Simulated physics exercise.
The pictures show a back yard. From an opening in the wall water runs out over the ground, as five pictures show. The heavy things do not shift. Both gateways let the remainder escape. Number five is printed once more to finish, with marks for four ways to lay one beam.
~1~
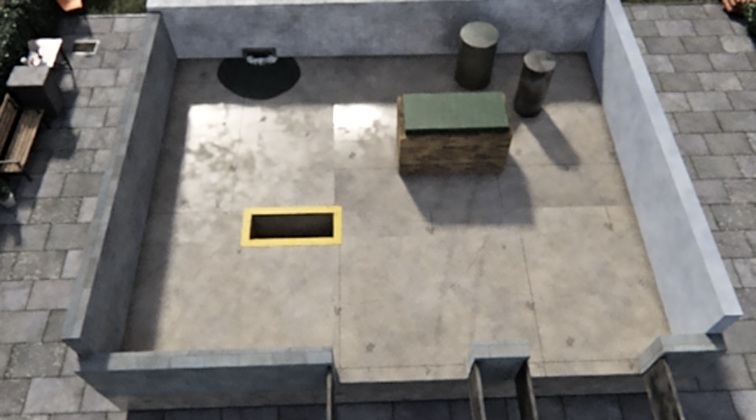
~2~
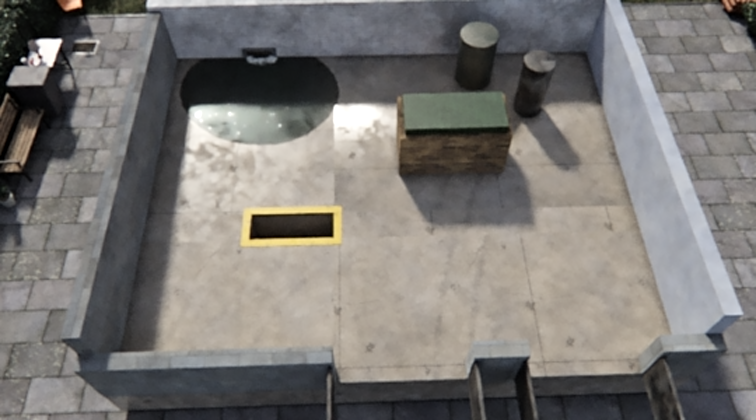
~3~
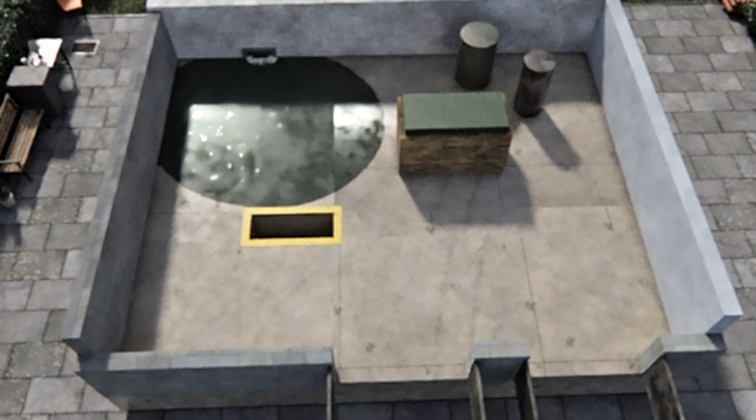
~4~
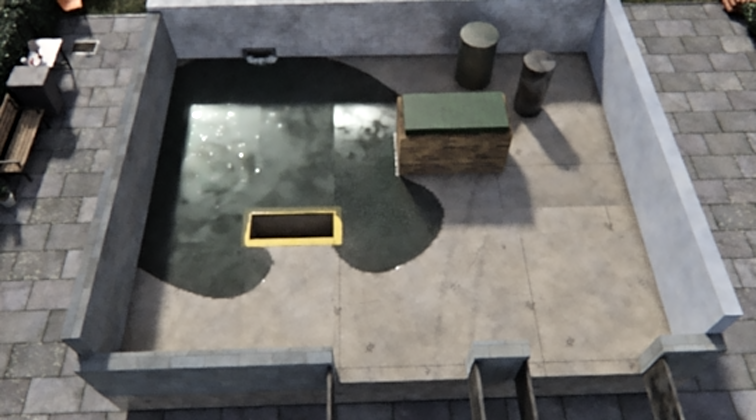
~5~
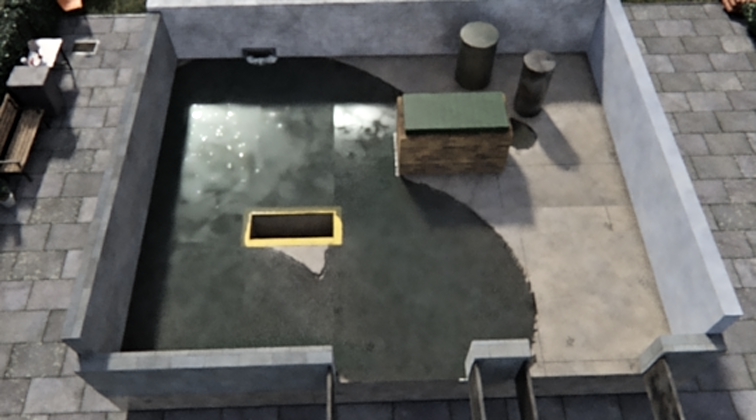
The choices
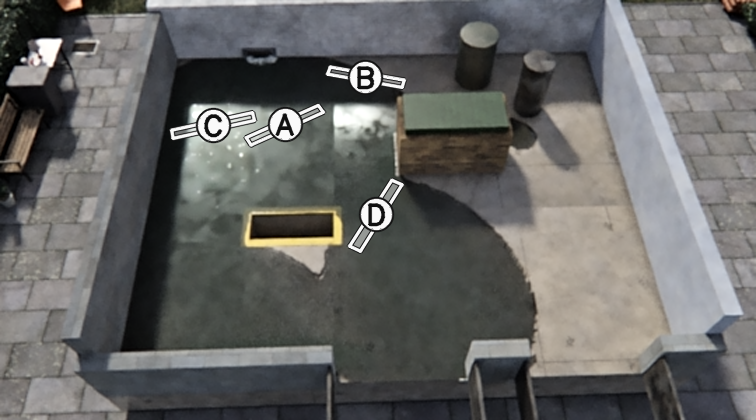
Dark water spreads from an outlet at the back left of a walled, pale-floored yard, seen from high above by a camera that stays still. A yellow-rimmed rectangular pit lies left of centre, with a green-topped brown block and two dark cylinders toward the back right. The pool widens to the pit, wraps around it and past the block, then covers the front left floor.
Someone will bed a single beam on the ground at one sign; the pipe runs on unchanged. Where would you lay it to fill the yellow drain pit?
Best: D.
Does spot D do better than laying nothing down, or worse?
It is better.
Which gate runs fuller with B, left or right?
The left gate.
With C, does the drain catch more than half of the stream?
No.
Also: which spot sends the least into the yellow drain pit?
Spot A.
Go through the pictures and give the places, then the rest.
In the first frame, outfall at (260, 53); yellow drain pit at (292, 226); open gate at (577, 360); open gate at (401, 365); 3 % of the ground under water, visible out to (275, 93); yellow drain pit still dry.
In the second frame, 11 % of the ground under water, visible out to (292, 136); yellow drain pit still dry.
In the third frame, 24 % of the ground under water, visible out to (267, 206); yellow drain pit still dry.
In the fourth frame, 38 % of the ground under water, visible out to (379, 269); yellow drain pit taking water.
In the fifth frame, 59 % of the ground under water, visible out to (521, 311); yellow drain pit taking water.
In white, A from (248, 141) to (320, 108); B from (328, 70) to (403, 83); C from (172, 134) to (253, 116); D from (355, 248) to (396, 182).
Choosing A, about 11 % of the stream goes into the yellow drain pit, about 89 % out by the gates.
Choosing B, about 35 % of the stream goes into the yellow drain pit, about 65 % out by the gates.
Choosing C, about 24 % of the stream goes into the yellow drain pit, about 76 % out by the gates.
Choosing D, about 50 % of the stream goes into the yellow drain pit, about 50 % out by the gates.
